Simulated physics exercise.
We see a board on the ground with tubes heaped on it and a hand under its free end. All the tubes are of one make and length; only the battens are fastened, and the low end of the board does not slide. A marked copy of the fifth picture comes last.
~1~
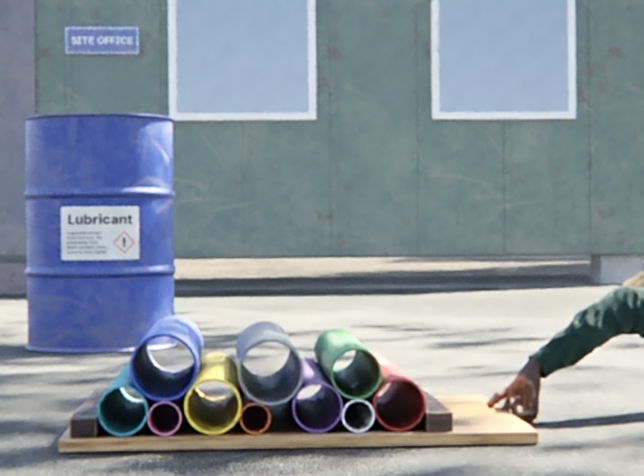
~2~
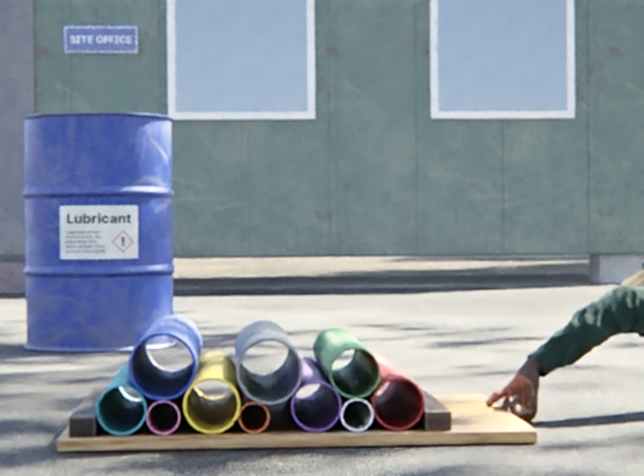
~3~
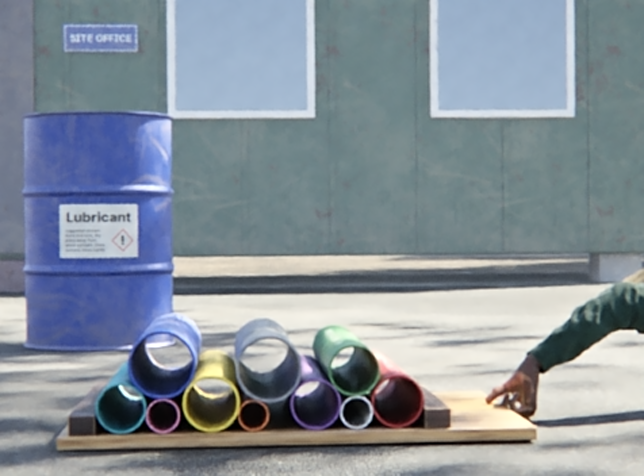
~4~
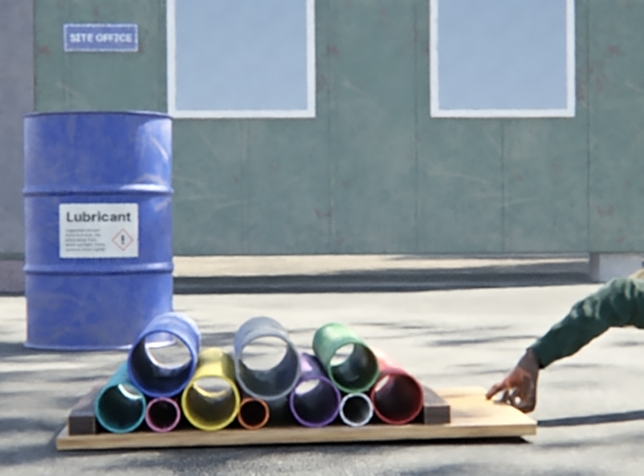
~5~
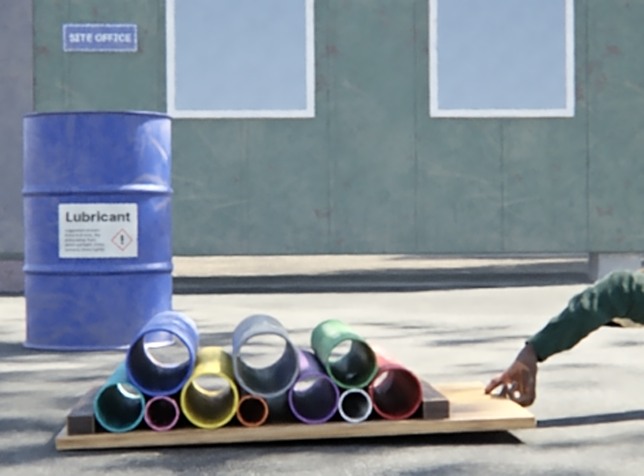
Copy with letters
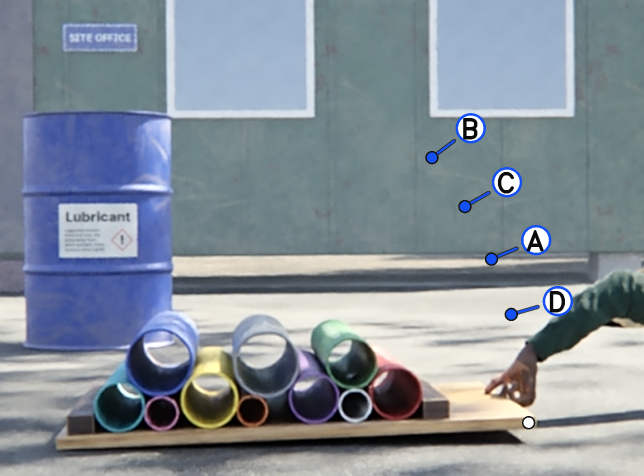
A hand slightly raises the right end of a board stacked with colourful tubes.
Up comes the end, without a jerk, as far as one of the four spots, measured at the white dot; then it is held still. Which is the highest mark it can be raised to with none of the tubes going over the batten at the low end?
No higher than B.
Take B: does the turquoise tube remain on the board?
Yes, with B.
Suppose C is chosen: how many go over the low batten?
At C the number is none.
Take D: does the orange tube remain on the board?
Yes, with D.
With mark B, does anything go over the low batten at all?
At B: No.
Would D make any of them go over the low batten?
No, at D.
On the marked copy, A at (491, 259); B at (432, 157); C at (465, 206); D at (511, 314); the white dot at (528, 423).
Following B. Soon after the start, board at 20°.
Later, board at 37°.
In the end, board at 37°, none over the low batten.
As for the rest, A none over the low batten; C none over the low batten; D none over the low batten.
